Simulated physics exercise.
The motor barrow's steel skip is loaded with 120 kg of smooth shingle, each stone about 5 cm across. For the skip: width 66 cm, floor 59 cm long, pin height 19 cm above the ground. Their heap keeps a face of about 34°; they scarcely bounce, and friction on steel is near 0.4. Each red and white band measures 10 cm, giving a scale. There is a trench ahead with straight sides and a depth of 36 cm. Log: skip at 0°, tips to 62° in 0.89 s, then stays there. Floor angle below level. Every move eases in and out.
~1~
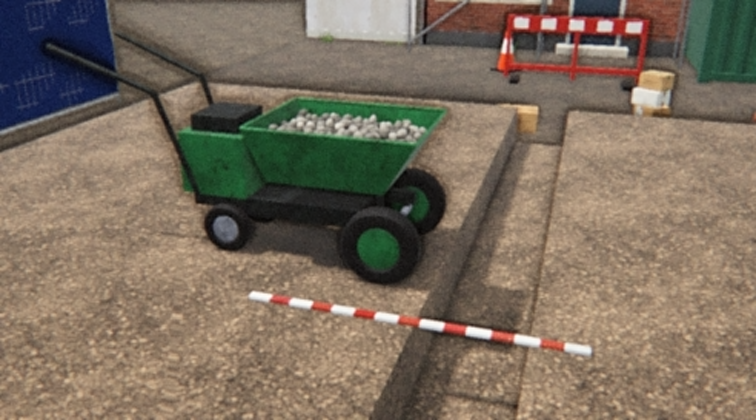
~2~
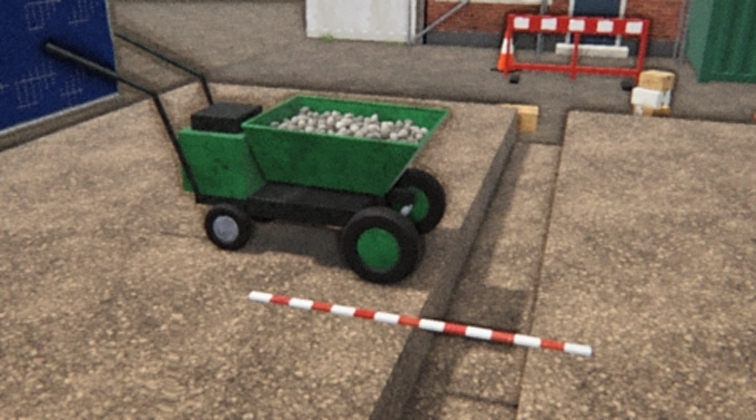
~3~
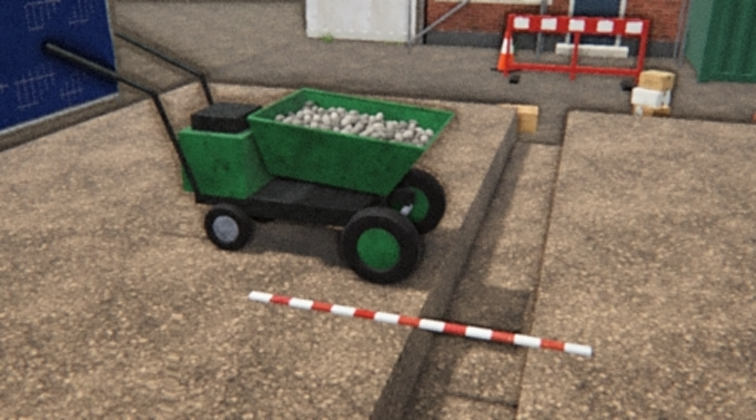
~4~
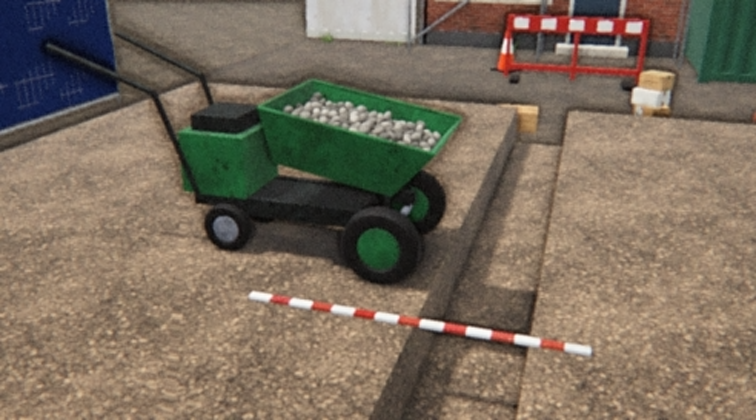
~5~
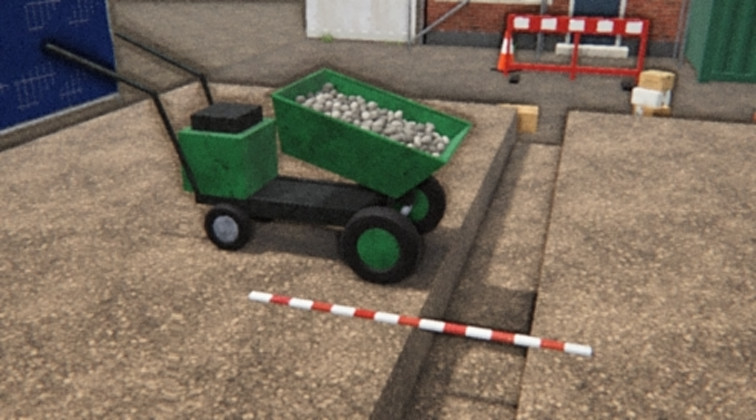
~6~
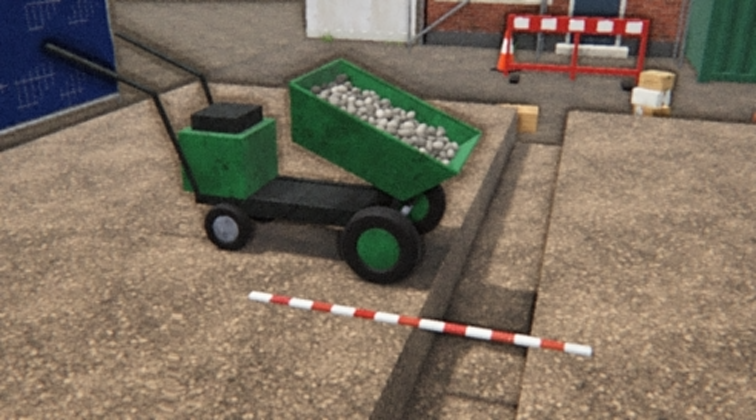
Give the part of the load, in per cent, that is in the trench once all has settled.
Close to 42 in a hundred.
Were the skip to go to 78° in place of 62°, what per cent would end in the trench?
The trench would hold about 50% of it.
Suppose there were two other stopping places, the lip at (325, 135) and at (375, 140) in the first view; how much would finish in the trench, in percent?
It'd be around 70 per cent and after that around 70 per cent.
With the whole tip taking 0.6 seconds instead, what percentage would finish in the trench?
Close to 35 percent, then.
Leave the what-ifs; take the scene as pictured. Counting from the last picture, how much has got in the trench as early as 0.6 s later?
Roughly 15 percent of the load.
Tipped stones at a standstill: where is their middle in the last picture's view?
Their middle ends up near (537, 274).
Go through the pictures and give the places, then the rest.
Lip at (416, 145), floor tilted 0°, highest stones at (341, 121), in the first picture.
Lip at (418, 146), floor tilted 1°, highest stones at (336, 119), in the second picture.
Lip at (425, 150), floor tilted 5°, highest stones at (322, 114), in the third picture.
The skip is at 10°, its lip at (434, 155); the top of the load is at (324, 107), in the fourth picture.
Lip at (446, 163), floor tilted 16°, highest stones at (326, 96), in the fifth picture.
The skip is at 23°, its lip at (458, 173); the top of the load is at (337, 87), in the sixth picture.
Then, 0.3 s after the last picture the floor is at 53°, 100 % in the skip; the foremost stones are at (486, 197).
Then, 0.6 s after the last picture the floor is at 62°, 79 % in the skip, 13 % in the trench, 9 % past the trench; the foremost stones are at (571, 264).
Then, 1.0 s after the last picture the floor is at 62°, 43 % in the skip, 18 % in the trench, 39 % past the trench; the foremost stones are at (698, 302).
Then, 2.9 s after the last picture the floor is at 62°, 17 % in the skip, 42 % in the trench, 40 % past the trench; the foremost stones are past the picture's edge.
